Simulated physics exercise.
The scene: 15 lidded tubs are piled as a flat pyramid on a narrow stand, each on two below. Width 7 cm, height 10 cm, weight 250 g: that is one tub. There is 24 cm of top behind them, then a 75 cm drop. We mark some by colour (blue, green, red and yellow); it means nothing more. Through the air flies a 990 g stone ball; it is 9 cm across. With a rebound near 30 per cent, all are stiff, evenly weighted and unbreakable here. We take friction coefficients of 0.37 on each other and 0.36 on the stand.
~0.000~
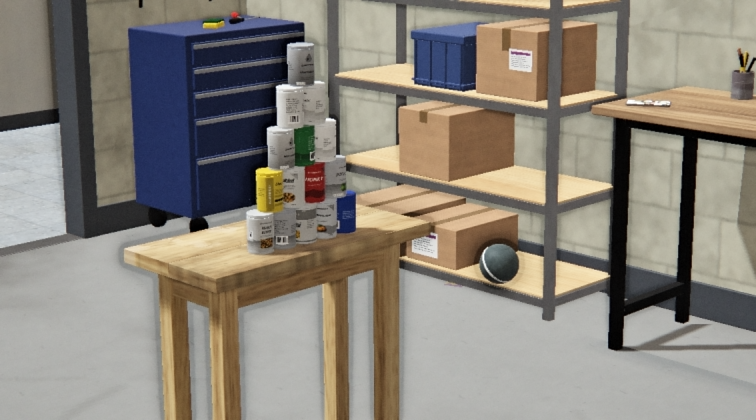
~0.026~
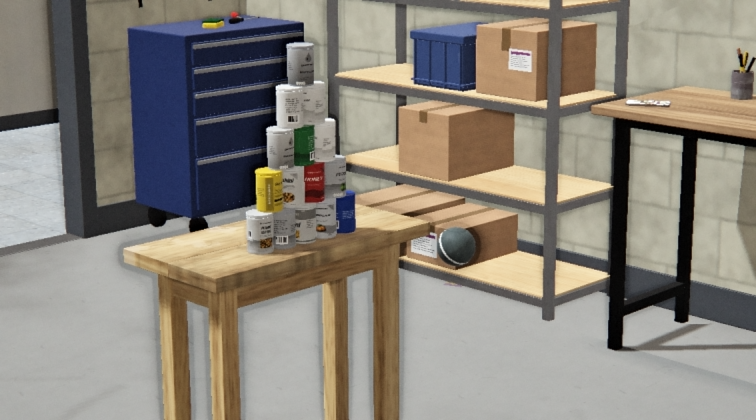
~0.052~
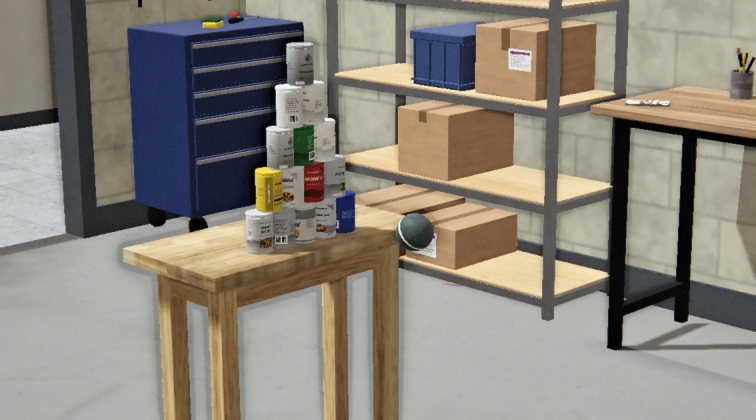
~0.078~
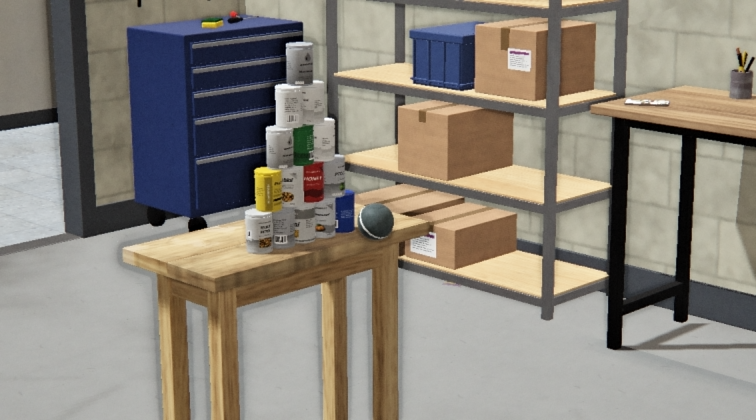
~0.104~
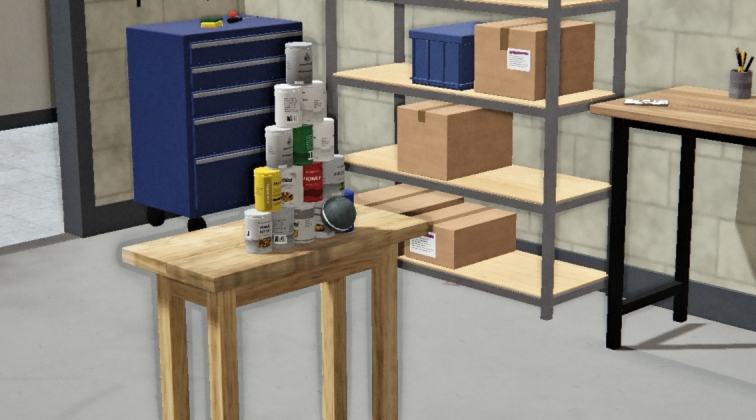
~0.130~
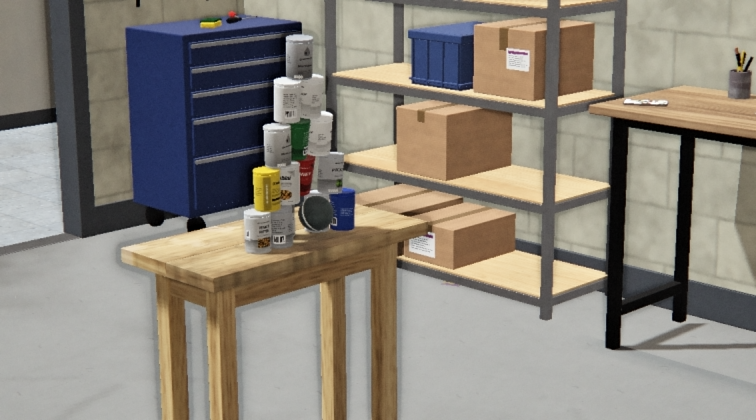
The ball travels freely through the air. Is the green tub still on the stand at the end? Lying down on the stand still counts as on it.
No.
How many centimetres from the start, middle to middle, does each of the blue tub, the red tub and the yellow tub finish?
Roughly blue 15 cm, red 180 cm, yellow 0 cm.
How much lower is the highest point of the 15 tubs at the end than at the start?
About 30 cm.
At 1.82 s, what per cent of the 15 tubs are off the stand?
45 %.
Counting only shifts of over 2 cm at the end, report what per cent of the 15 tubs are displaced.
Shifted fraction is 80 per cent.
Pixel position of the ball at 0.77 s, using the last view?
Roughly at pixel (128, 396).
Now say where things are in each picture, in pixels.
In the first picture (places mark the middle of the side facing us), ball (499, 264) 59 cm from contact, 5.2 m/s; green tub (300, 147); yellow tub (262, 192); blue tub (338, 215); nothing disturbed.
In the second picture, ball (456, 246) 45 cm from contact, 5.1 m/s; green tub (300, 147).
In the third picture, ball (415, 232) 32 cm from contact, 5.1 m/s; green tub (299, 146).
In the fourth picture, ball (376, 222) 19 cm from contact, 5.1 m/s; green tub (299, 146).
In the fifth picture, ball (339, 214) 56 mm from contact, 5.1 m/s; green tub (299, 146).
In the sixth picture, ball (316, 213) after contact, 2.1 m/s; green tub (295, 142) leaning 11°; 11 disturbed, none off the stand.
After 0.35 s, ball still moving; none of the 15 tubs off the stand, 13 disturbed; green tub upside down; red tub upside down.
After 0.77 s, ball still moving; 5 of the 15 tubs off the stand; green tub upside down; red tub on its side.
After 1.82 s, ball still moving; 7 of the 15 tubs off the stand; green tub on its side; red tub on its side.
By the end (2.4 s), ball rolling away; 9 of the 15 tubs off the stand; green tub on its side; red tub on its side; yellow tub shifted 10 mm. As the last picture would show them, middles, red tub near (41, 343).
